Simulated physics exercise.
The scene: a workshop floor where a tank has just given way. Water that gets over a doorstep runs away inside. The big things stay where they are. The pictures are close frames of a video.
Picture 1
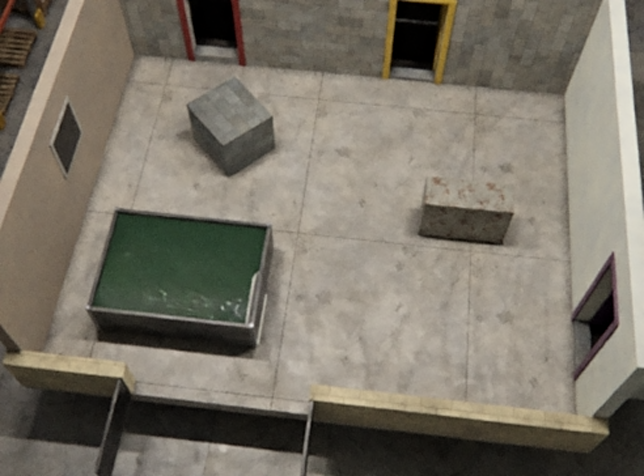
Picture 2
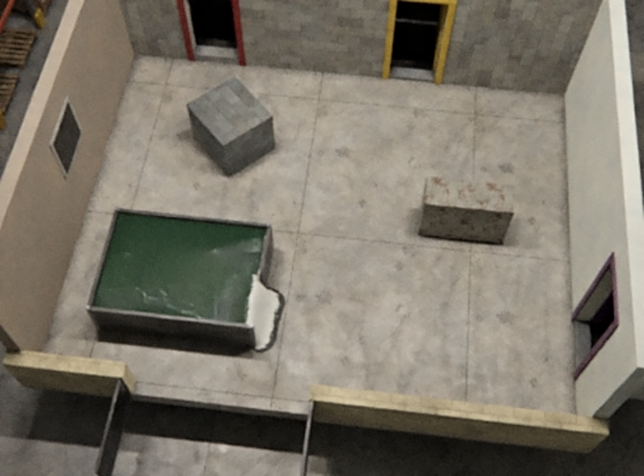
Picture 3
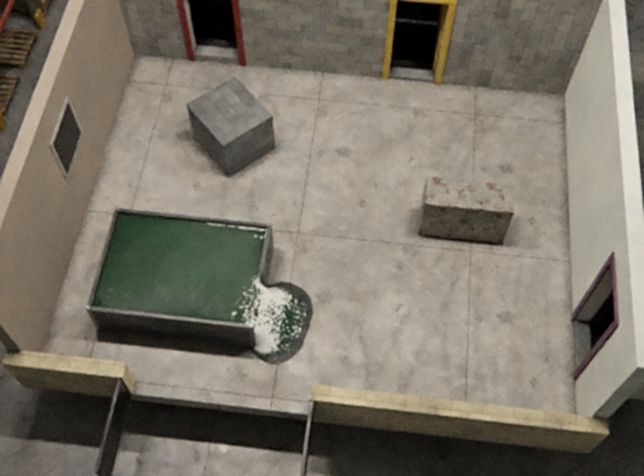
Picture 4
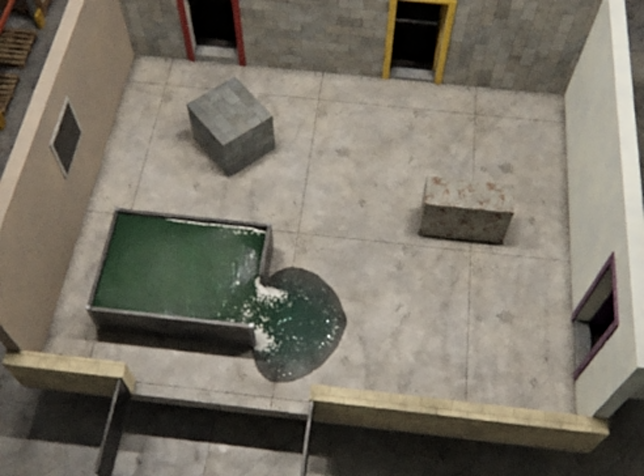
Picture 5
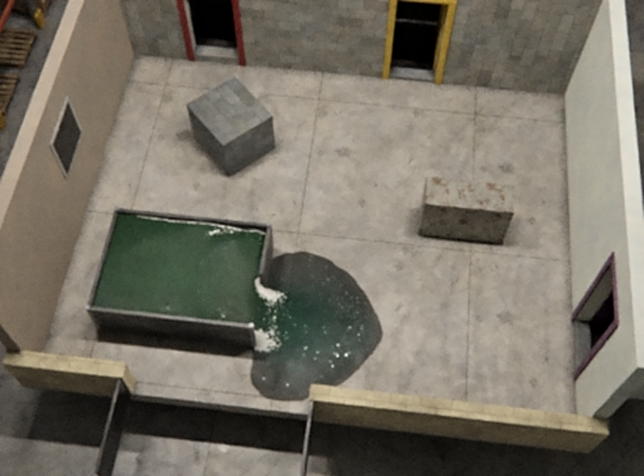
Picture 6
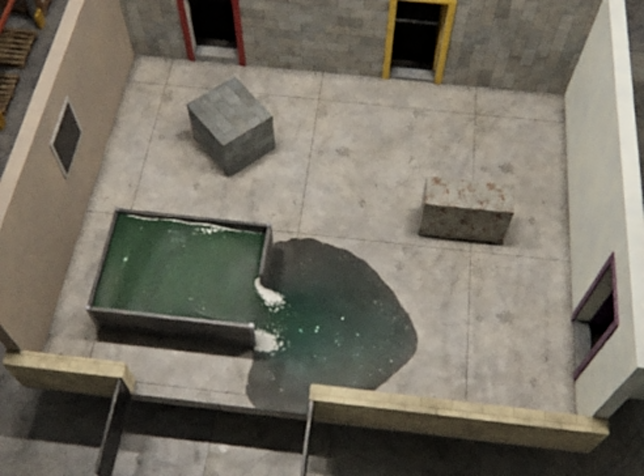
A tank of green water sat still on a workshop floor, then water poured out of its right side in a white, foamy rush and spread across the concrete in a widening dark puddle.
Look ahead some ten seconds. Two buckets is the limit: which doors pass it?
In the end: The yellow door holds within the limit; the red door holds within the limit; the purple door floods.
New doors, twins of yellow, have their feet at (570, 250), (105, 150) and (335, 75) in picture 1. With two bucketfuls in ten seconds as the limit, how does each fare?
In that order: Lets more in, stays under, holds.
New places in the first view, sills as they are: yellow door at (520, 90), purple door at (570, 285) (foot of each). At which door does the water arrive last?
I say the red one.
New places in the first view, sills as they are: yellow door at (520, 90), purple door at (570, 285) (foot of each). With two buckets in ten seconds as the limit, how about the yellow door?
The yellow door goes over.
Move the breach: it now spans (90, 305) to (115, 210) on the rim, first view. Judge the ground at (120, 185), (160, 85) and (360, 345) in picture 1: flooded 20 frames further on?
In turn: Awash, flooded, awash.
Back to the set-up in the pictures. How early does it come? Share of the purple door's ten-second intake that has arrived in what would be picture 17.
Some 0 per cent.
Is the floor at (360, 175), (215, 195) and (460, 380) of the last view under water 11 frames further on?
One after the other: Free of water, no water, under water.
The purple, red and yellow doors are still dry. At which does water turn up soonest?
That is the purple-painted one.
A moment on, water covers 25 % of the floor; the yellow door not reached, the red door not reached, the purple door not reached.
Next, water covers 30 % of the floor; the yellow door not reached, the red door not reached, the purple door wet at the sill, nothing in.
Then, water covers 35 % of the floor; the yellow door not reached, the red door not reached, the purple door over two buckets in.
Later, water covers 45 % of the floor; the yellow door wet at the sill, nothing in, the red door not reached, the purple door far over two buckets in.
In the end, water covers 70 % of the floor; the yellow door wet at the sill, nothing in, the red door wet at the sill, nothing in, the purple door far over two buckets in.
